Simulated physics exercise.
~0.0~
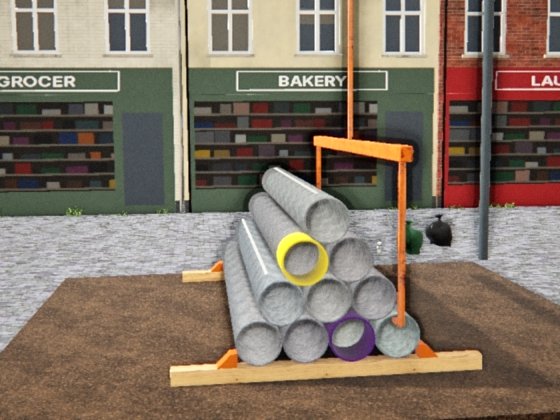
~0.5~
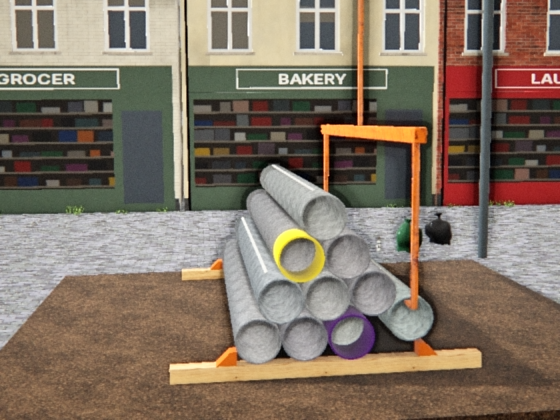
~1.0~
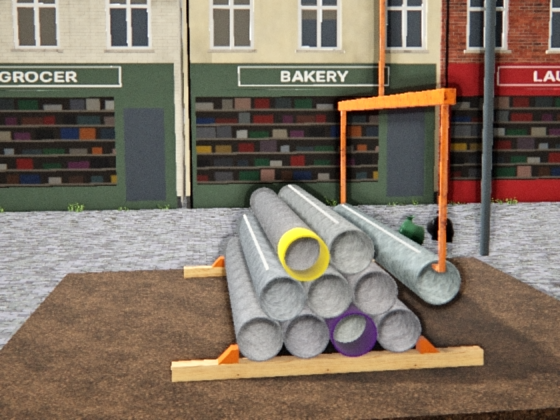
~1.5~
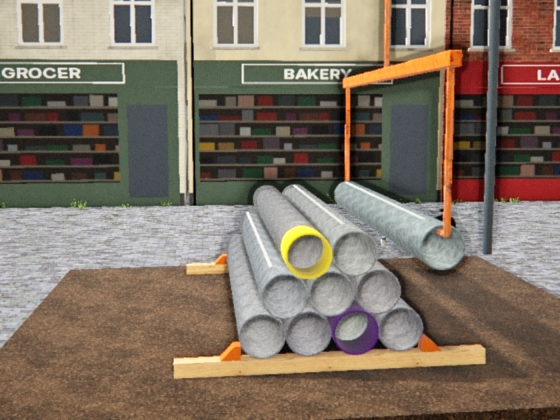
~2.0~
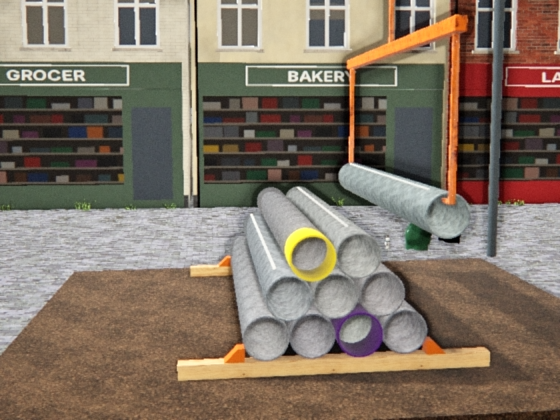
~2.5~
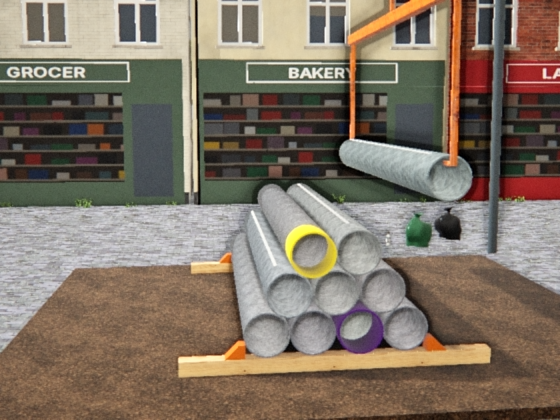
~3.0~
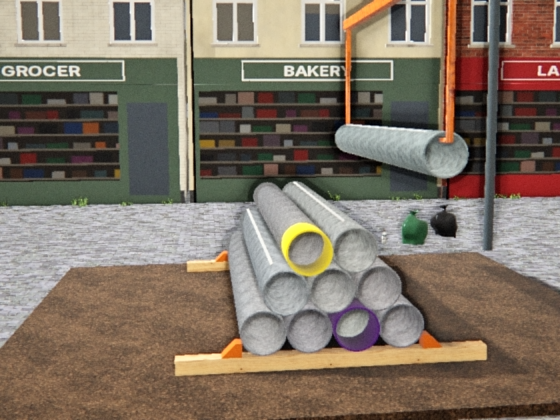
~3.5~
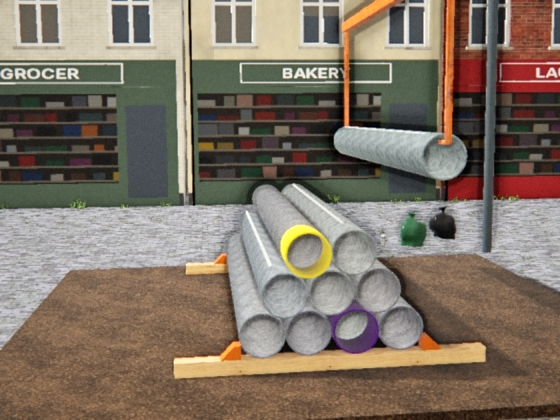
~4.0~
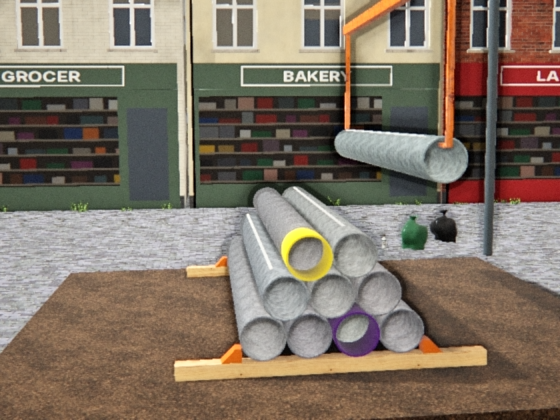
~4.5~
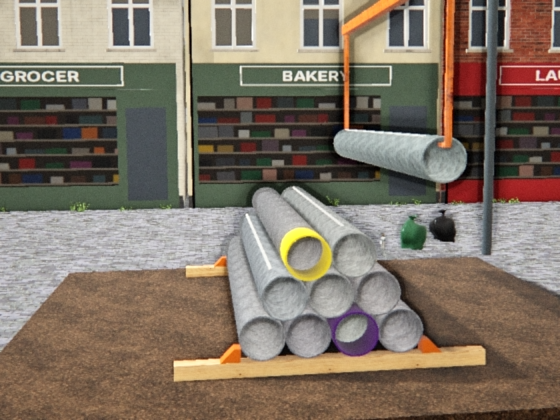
A stack of steel pipes, mostly grey, sits on timber bearers with orange chocks on a brown dirt pad, seen from the front and slightly above, with a grocer and a bakery across a cobbled street. A purple pipe lies in the bottom row and a yellow one higher up. An orange beam hooked to the bottom right pipe draws it out to the right and lifts it. Three grey pipes along the right side shift down, the lowest filling the gap. Purple and yellow keep their places, and the hoisted pipe ends hanging above the settled stack, to its right.
